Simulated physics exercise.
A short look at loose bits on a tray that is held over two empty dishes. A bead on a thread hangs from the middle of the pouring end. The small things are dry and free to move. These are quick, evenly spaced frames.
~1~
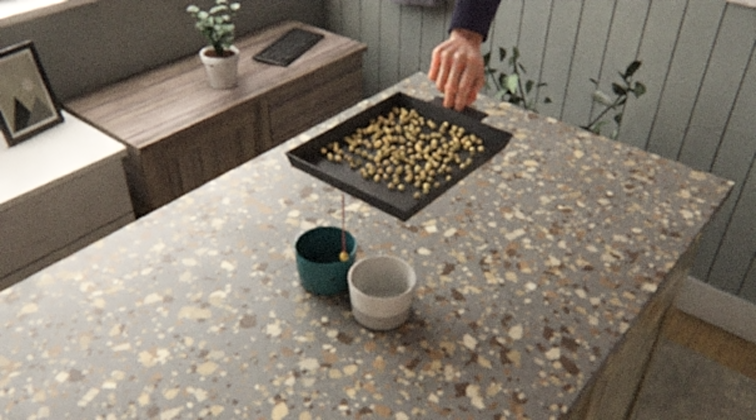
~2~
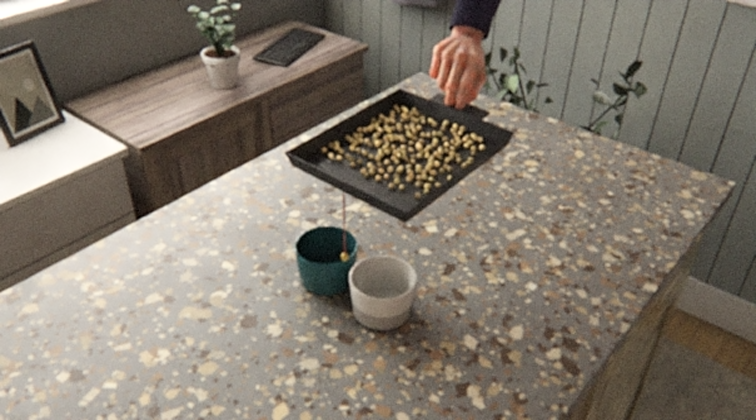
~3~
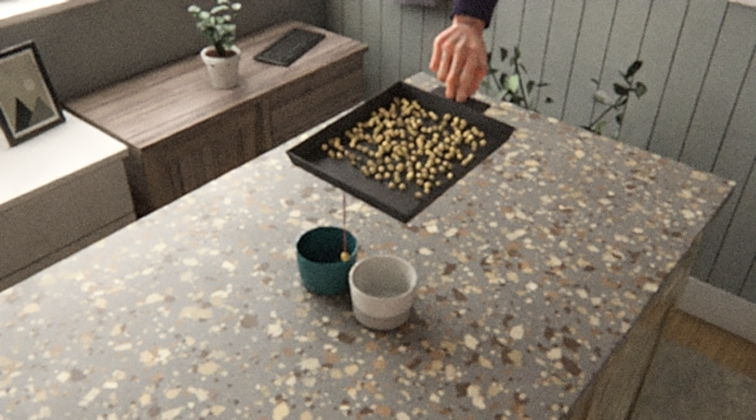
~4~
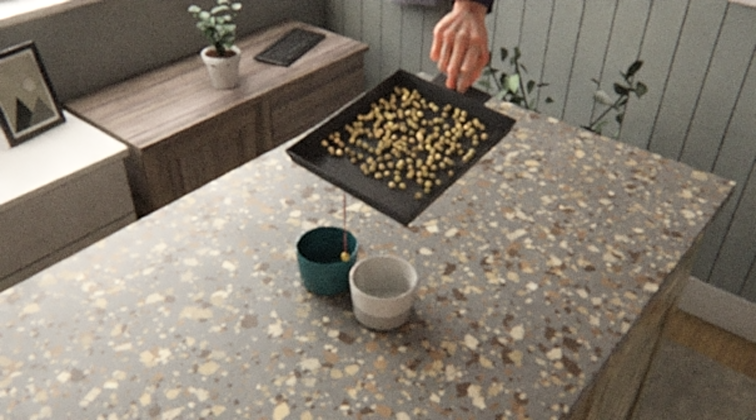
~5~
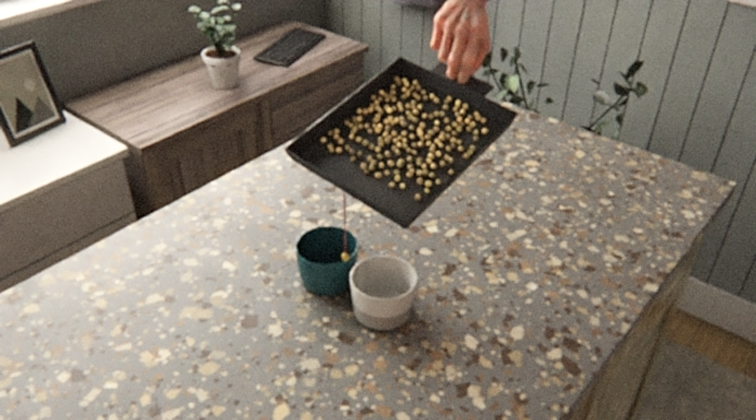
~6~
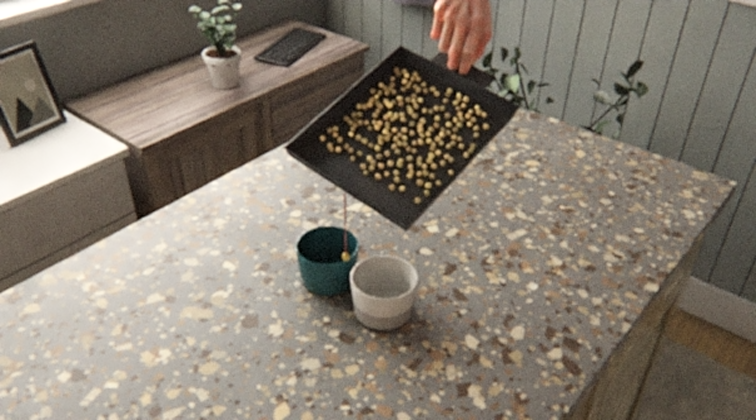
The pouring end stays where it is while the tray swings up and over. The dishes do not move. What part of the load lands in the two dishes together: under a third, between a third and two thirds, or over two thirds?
They take from one third to two thirds between them.
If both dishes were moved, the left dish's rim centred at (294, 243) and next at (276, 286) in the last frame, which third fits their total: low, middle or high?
First under a third, then under a third.
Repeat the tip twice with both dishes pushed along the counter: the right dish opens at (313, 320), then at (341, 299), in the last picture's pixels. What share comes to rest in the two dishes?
The first gives 0 %, the second 10 %.
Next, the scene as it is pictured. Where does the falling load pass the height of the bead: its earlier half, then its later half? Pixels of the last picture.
First near (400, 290), later near (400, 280).
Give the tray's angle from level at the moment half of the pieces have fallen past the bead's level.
At some 100 degrees.
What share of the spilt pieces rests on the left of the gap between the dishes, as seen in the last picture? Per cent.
Near 20 %.
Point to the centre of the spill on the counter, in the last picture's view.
At about (404, 372).
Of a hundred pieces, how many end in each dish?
The left dish has 0 per cent, the right dish has 40.
Soon, tray tipped steeply; most on the tray; a stray few in the right dish; a stray few outside both; a small part in the air.
A while on, tray tipped past a quarter turn; about a quarter on the tray; about a quarter in the right dish; about a third outside both; about a quarter in the air.
Towards the end, tray tipped past a quarter turn; about half in the right dish; about half outside both.
Finally, tray tipped past a quarter turn; about half in the right dish; none in the left dish; about half outside both.
